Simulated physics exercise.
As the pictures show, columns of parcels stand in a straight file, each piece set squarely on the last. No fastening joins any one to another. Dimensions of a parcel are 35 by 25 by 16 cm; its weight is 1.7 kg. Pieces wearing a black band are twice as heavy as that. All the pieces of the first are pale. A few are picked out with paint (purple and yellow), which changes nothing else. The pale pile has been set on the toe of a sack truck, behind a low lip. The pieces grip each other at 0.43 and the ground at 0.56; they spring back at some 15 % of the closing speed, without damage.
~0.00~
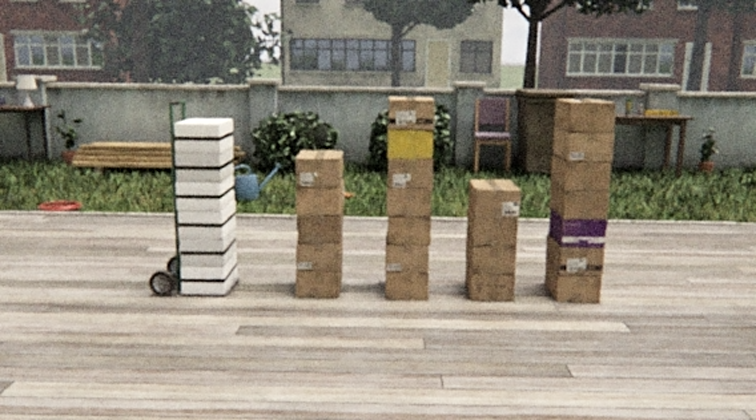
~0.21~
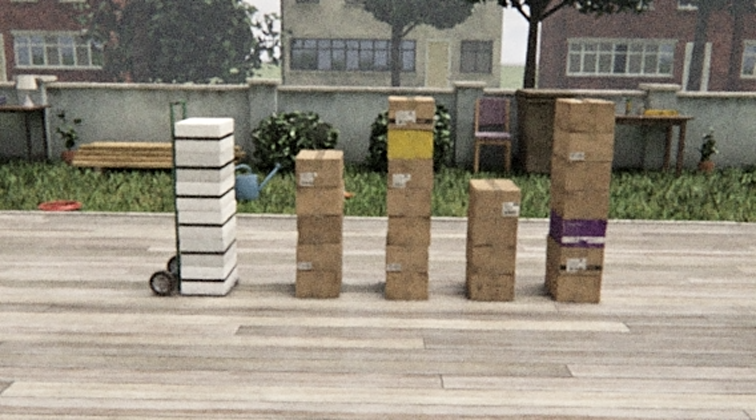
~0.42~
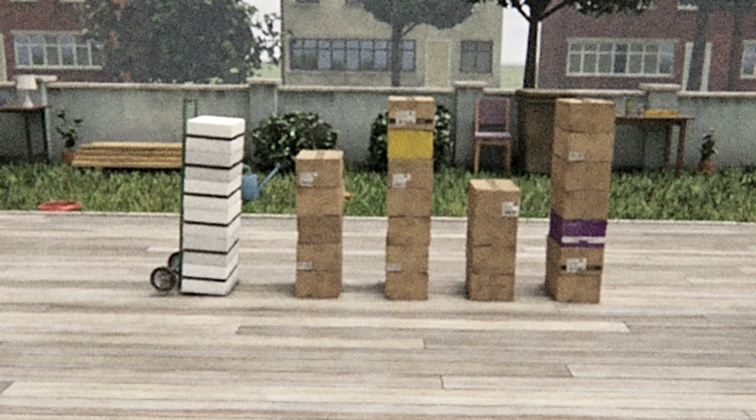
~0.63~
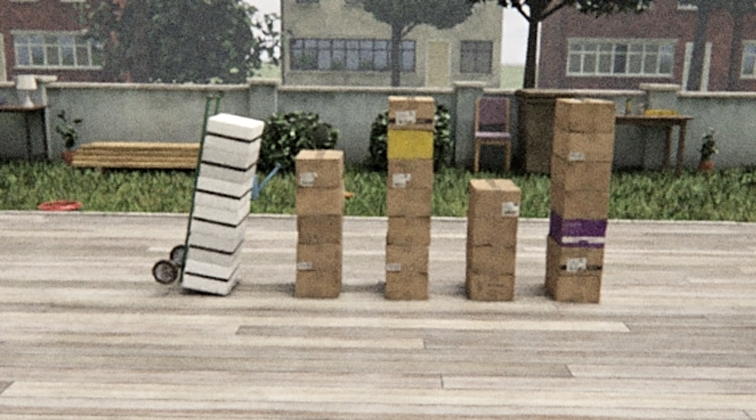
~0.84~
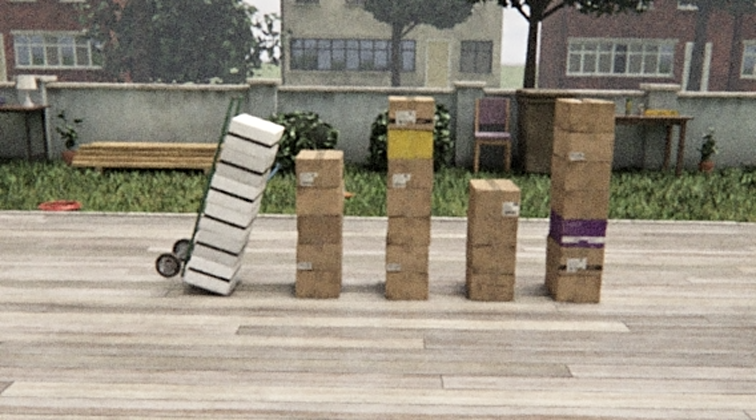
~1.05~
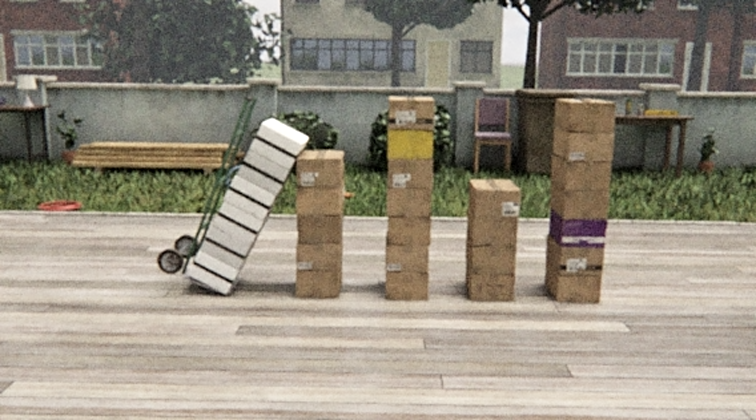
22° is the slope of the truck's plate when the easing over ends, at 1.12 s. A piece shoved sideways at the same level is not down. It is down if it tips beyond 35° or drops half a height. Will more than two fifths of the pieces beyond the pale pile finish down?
Yes, more than two fifths do.
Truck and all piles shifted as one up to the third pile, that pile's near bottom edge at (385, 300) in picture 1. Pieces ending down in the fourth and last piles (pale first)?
It would come to fourth 0, last 0.
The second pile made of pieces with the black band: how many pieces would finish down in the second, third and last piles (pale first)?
Second 4, third 7, last 7.
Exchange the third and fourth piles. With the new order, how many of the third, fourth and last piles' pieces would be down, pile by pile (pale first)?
Third 0, fourth 0, last 0.
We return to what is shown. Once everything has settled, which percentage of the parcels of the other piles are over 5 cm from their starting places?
Fraction: 100 %.
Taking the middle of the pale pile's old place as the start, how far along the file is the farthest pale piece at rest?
Some 90 centimetres along the file.
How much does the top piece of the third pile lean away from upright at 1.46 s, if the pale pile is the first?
Lean: Near 0° off upright.
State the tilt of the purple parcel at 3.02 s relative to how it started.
It's at some 30 degrees.
After 1.46 s, 6 of the pale pile down; none of the 23 other parcels down, 6 disturbed.
After 2.06 s, 6 of the pale pile down; 2 of the 23 other parcels down; yellow parcel 25° from how it stood, 58 mm lower.
After 3.02 s, 6 of the pale pile down; 17 of the 23 other parcels down; yellow parcel 35° from how it stood, 22 cm lower; purple parcel 32° from how it stood.
After 3.54 s, 6 of the pale pile down; 22 of the 23 other parcels down; purple parcel on its side; yellow parcel on its side.
In the end (5.0 s), 6 of the pale pile down; 22 of the 23 other parcels down; yellow parcel upside down; purple parcel on its side. That is 96 per cent. From the last view, middles, yellow parcel near (703, 233), purple parcel near (677, 274).
